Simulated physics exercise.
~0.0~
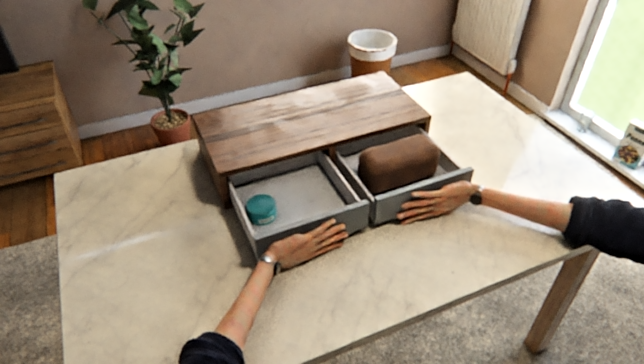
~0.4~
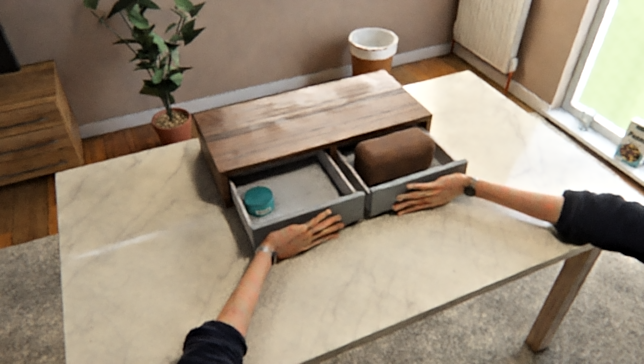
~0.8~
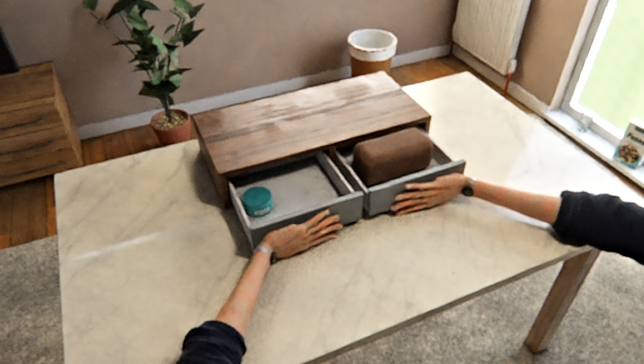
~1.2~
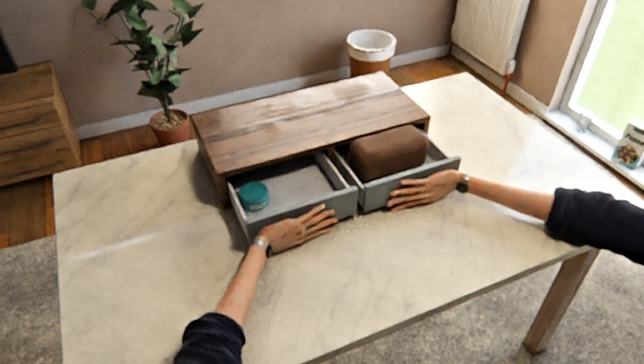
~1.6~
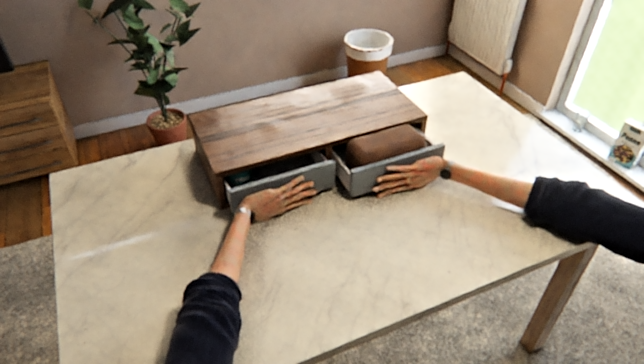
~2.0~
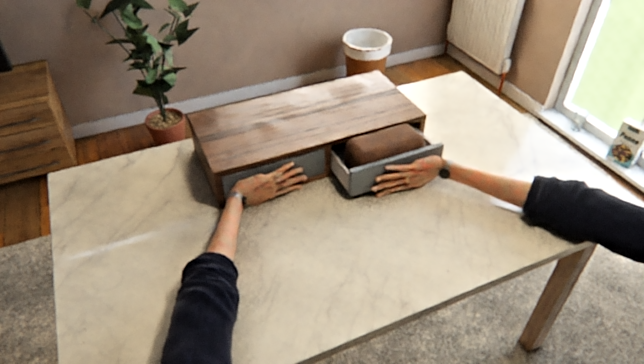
On a pale tabletop, two hands pushing drawers into a wooden chest, the left shutting flush, the right stopping ajar around a brown loaf.
